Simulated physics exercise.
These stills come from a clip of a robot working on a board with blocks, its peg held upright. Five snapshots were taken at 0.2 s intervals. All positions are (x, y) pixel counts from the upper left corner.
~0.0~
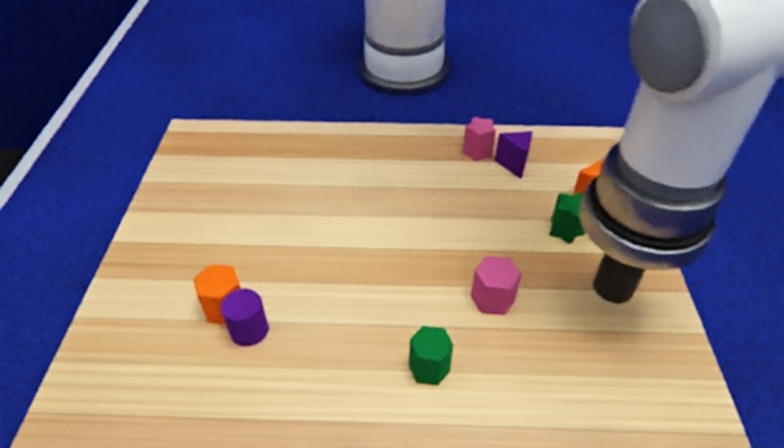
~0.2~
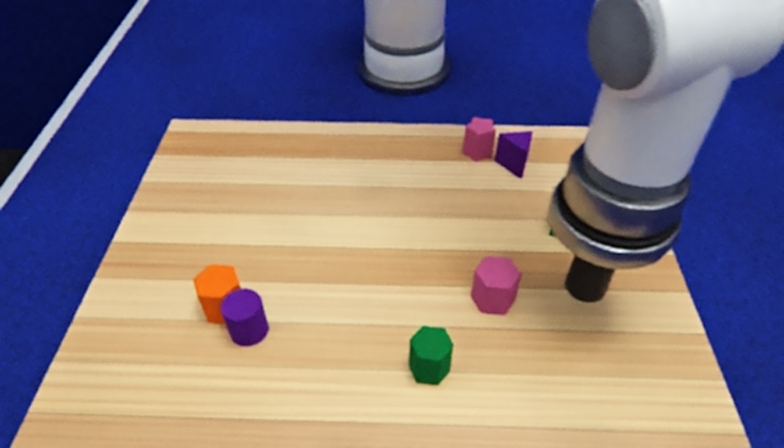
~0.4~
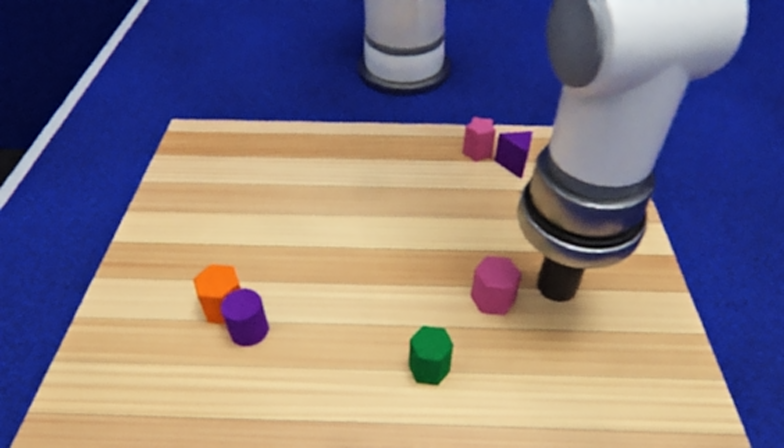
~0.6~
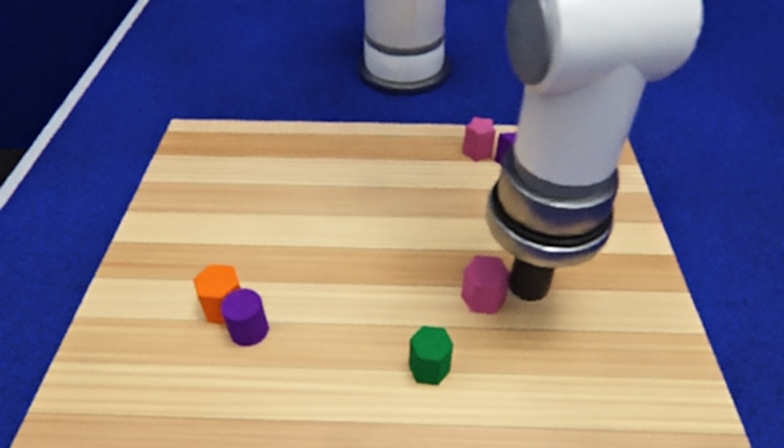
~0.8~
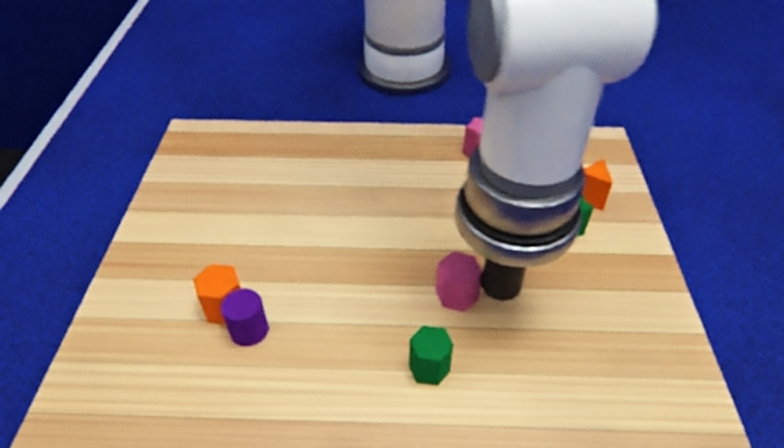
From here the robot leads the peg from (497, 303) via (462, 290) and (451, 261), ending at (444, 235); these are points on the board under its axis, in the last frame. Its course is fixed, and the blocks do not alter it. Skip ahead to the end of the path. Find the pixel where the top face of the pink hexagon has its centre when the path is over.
Answer: (418, 254).
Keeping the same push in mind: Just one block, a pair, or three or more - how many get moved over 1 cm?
Going by the path, one block will move.
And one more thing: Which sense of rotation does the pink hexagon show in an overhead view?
It spins against the clock.
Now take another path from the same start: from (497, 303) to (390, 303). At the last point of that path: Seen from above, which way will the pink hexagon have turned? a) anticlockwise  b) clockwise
The one that fits is b, clockwise.
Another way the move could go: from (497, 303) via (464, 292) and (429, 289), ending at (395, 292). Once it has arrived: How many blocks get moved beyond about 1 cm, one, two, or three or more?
That push would leave one block displaced by more than about 1 cm.
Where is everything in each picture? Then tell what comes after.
In the first frame, tip of the peg at (613, 288), middles of tops, green hexagon at (432, 342), pink hexagon at (498, 271).
In the second frame, peg at (585, 287), nothing pushed.
In the third frame, peg at (557, 287), nothing pushed.
In the fourth frame, peg at (529, 286), pink hexagon at (488, 270).
In the fifth frame, peg at (501, 285), green hexagon at (432, 342), pink hexagon at (460, 267).
What follows on the original path. One third of the way, peg at (464, 271); pink hexagon at (423, 258), turned 15° anticlockwise.
Two thirds of the way, peg at (453, 242); pink hexagon at (418, 254), turned 35° anticlockwise.
At the end, peg at (446, 216); green hexagon unmoved; pink hexagon at (418, 254), turned 35° anticlockwise.
